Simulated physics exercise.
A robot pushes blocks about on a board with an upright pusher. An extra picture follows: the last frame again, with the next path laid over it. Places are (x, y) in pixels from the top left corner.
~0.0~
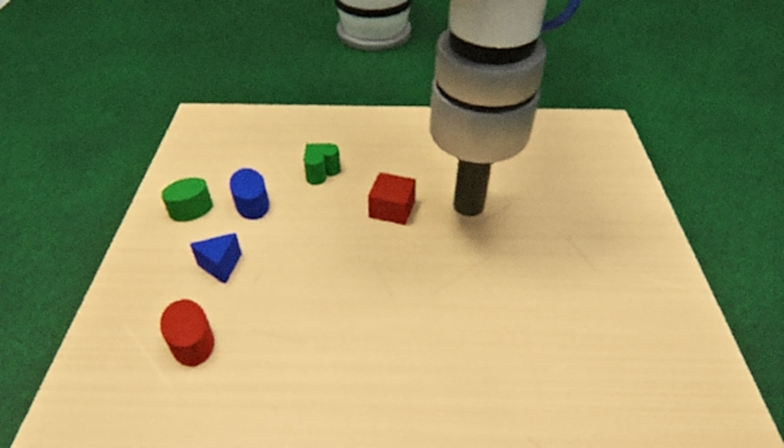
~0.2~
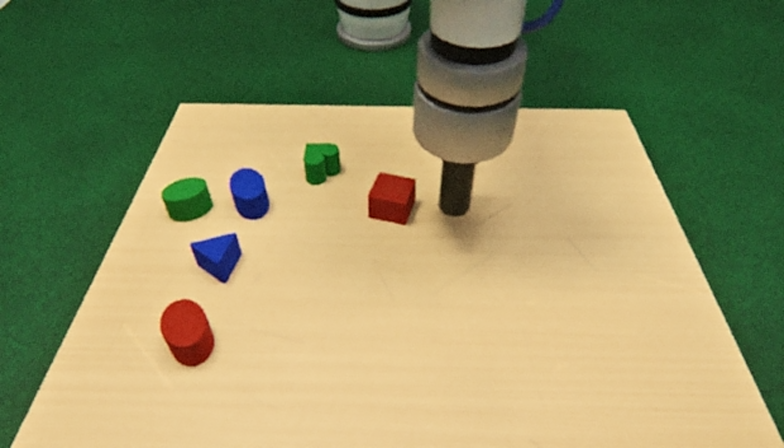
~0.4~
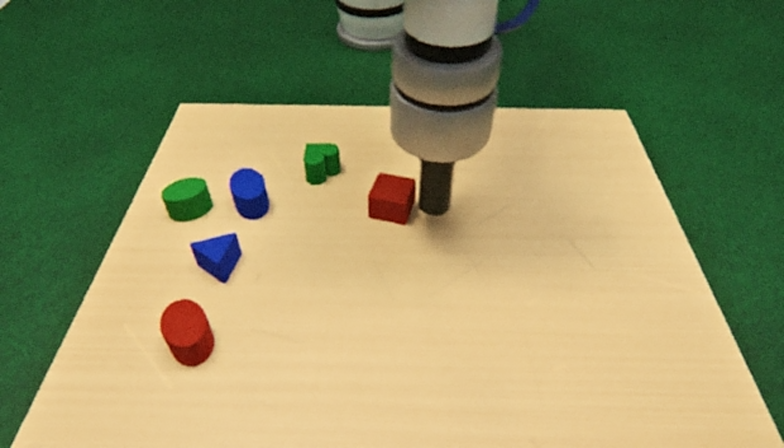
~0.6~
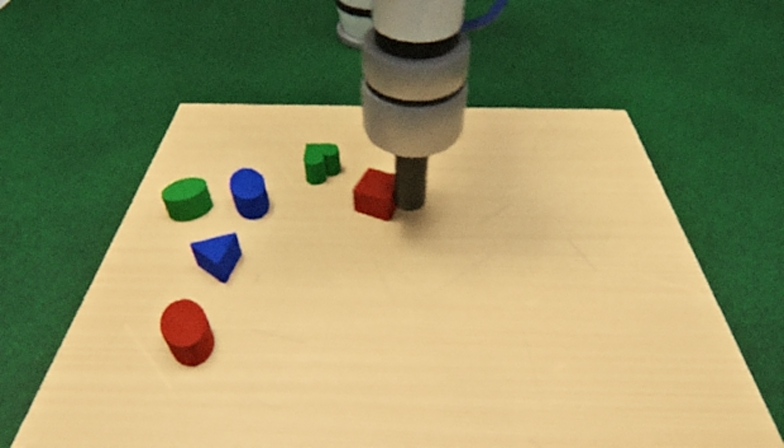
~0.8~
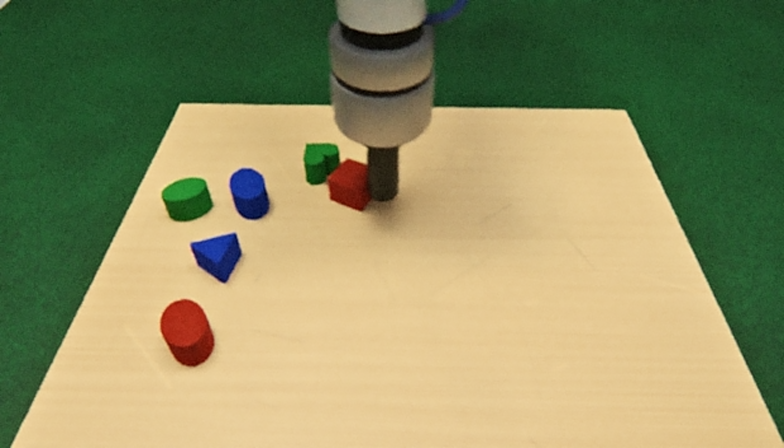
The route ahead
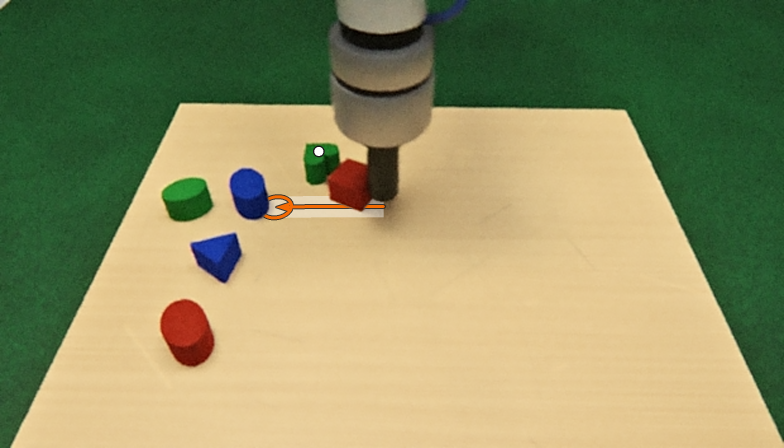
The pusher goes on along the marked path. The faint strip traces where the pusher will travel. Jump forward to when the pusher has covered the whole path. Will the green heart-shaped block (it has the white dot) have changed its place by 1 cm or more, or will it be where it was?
The block moves away from its spot.
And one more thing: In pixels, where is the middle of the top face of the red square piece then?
Near (303, 163).
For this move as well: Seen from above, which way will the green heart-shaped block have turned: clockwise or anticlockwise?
Its rotation is clockwise.
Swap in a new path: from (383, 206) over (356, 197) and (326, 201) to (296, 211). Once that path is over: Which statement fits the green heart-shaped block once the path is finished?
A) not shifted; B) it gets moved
I'll go with B - it gets moved.
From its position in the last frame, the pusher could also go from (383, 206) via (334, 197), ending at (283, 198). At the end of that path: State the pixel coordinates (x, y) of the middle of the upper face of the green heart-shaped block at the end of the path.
The spot you're after is about (296, 134) in the image.
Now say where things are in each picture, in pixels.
The first frame shows tip of the pusher (469, 206), middles of tops, green oval block (184, 188), blue oval block (247, 182), green heart-shaped block (319, 151), red square piece (392, 187).
The second frame shows pusher (454, 206), nothing pushed.
The third frame shows pusher (434, 205), nothing pushed.
The fourth frame shows pusher (410, 201), red square piece (378, 183).
The fifth frame shows pusher (383, 192), green oval block (184, 188), blue oval block (247, 182), green heart-shaped block (319, 151), red square piece (353, 173).
The line goes from (383, 206) to (276, 207); the dot is on the green heart-shaped block.
The first path, step by step. One third of the way, pusher (347, 192); green heart-shaped block (314, 148), turned 15° clockwise; red square piece (325, 167), turned 30° clockwise.
Two thirds of the way, pusher (310, 192); green heart-shaped block (309, 142), turned 45° clockwise; red square piece (304, 163), turned 60° clockwise.
At the end, pusher (273, 192); green oval block unmoved; blue oval block (239, 182); green heart-shaped block (309, 142), turned 45° clockwise; red square piece (303, 163), turned 60° clockwise.
